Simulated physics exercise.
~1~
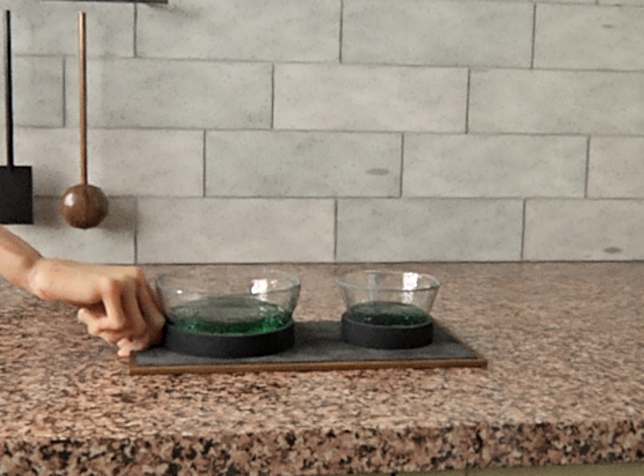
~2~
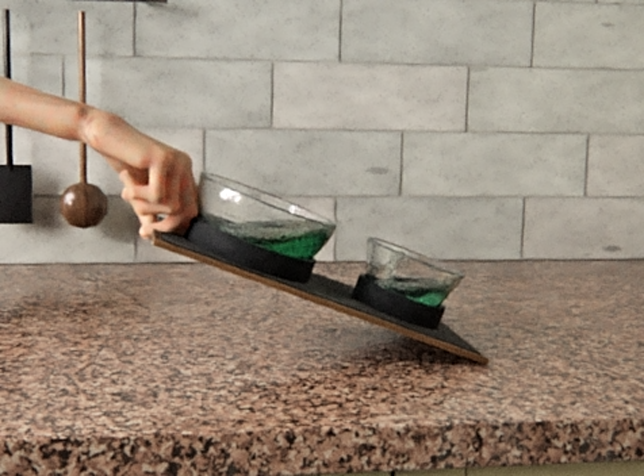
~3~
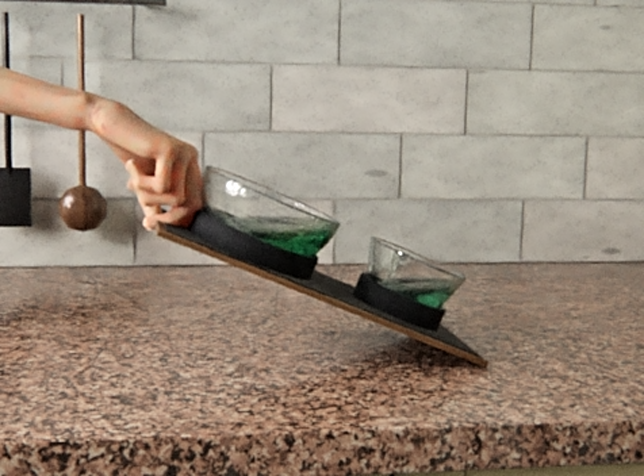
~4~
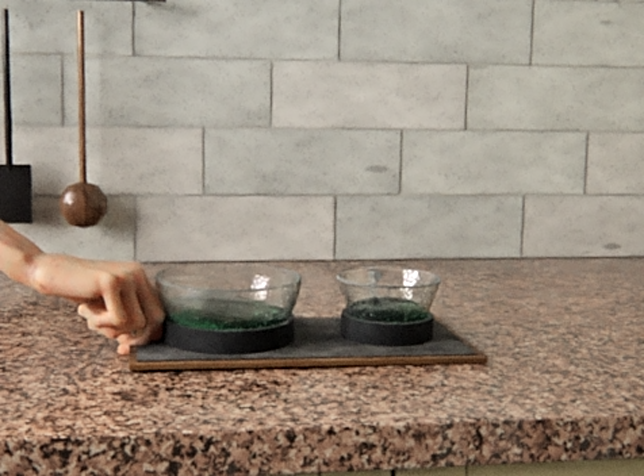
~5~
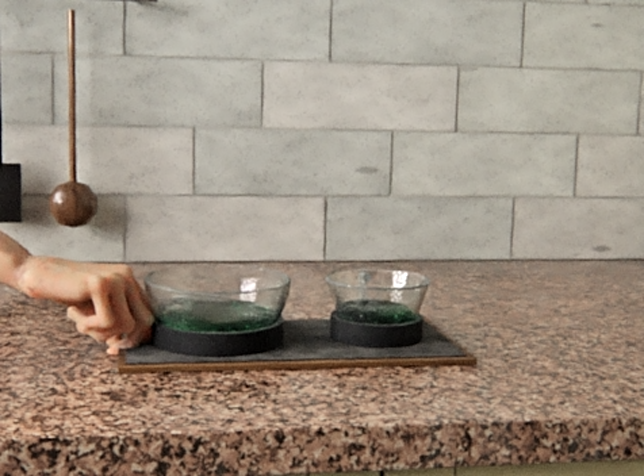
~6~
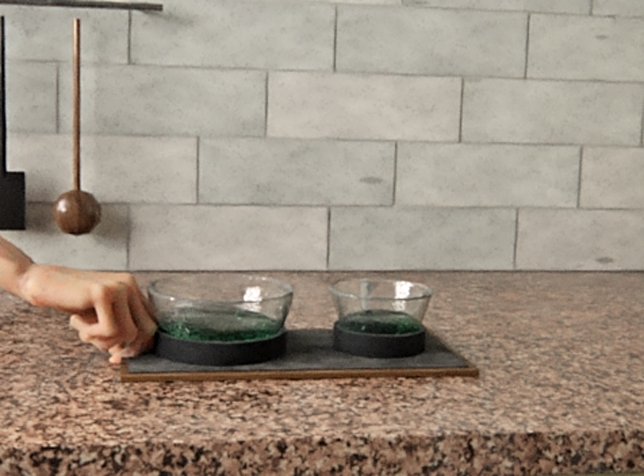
A hand lifted the left end of a dark tray holding two clear glass bowls of green liquid, tipping them steeply to the right, then lowered it flat again, and both bowls ended upright in their black holders with liquid still inside.
